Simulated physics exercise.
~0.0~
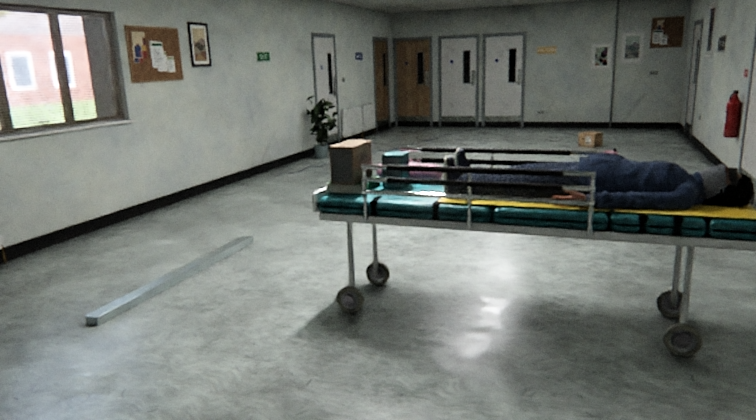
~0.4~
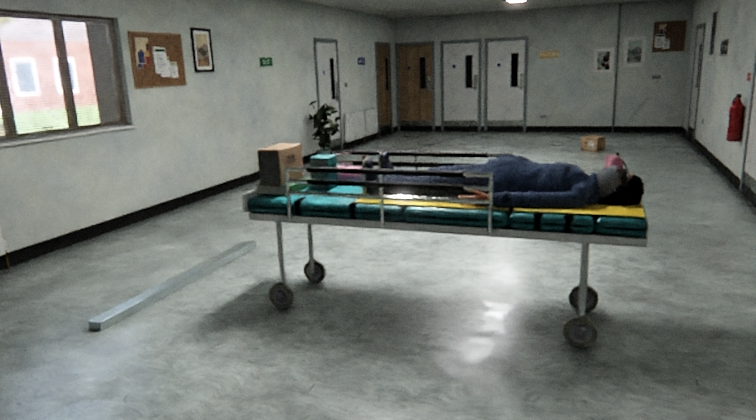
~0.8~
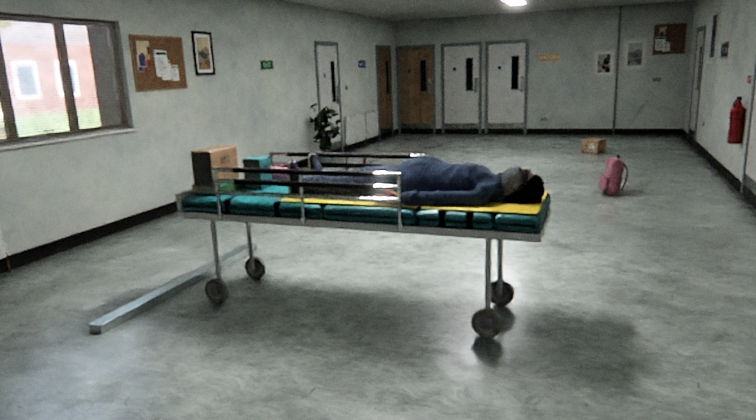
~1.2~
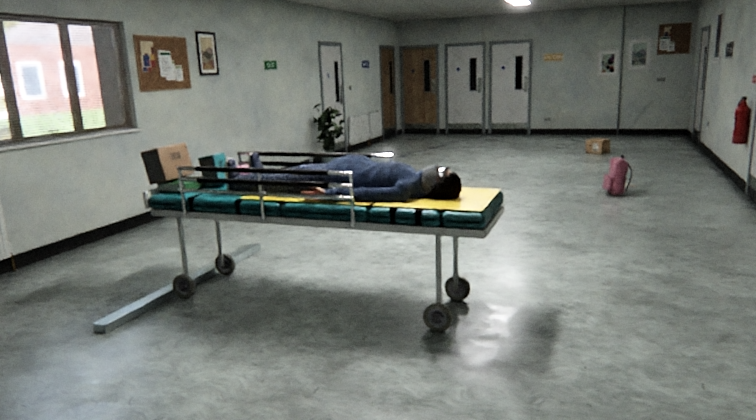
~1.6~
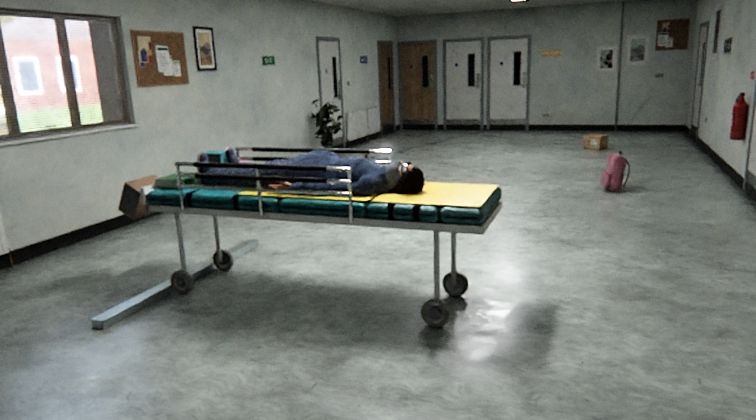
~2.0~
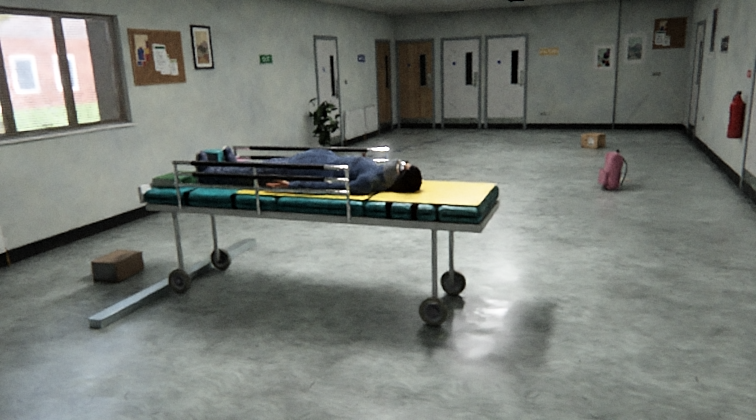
A person in dark blue lies limp on a wheeled hospital trolley with teal pads and a yellow sheet, seen from the side by a slightly swaying camera in a grey hall with doors at the back. A brown box-like monitor, a small teal item, something pink and a low green item ride near the feet at the left end. The trolley rolls left toward a pale bar on the floor, passing a pink backpack, and stops there. The person slides a little further left, while the brown box tips, drops off the end and lands on its side on the floor. The teal and green items stay aboard.
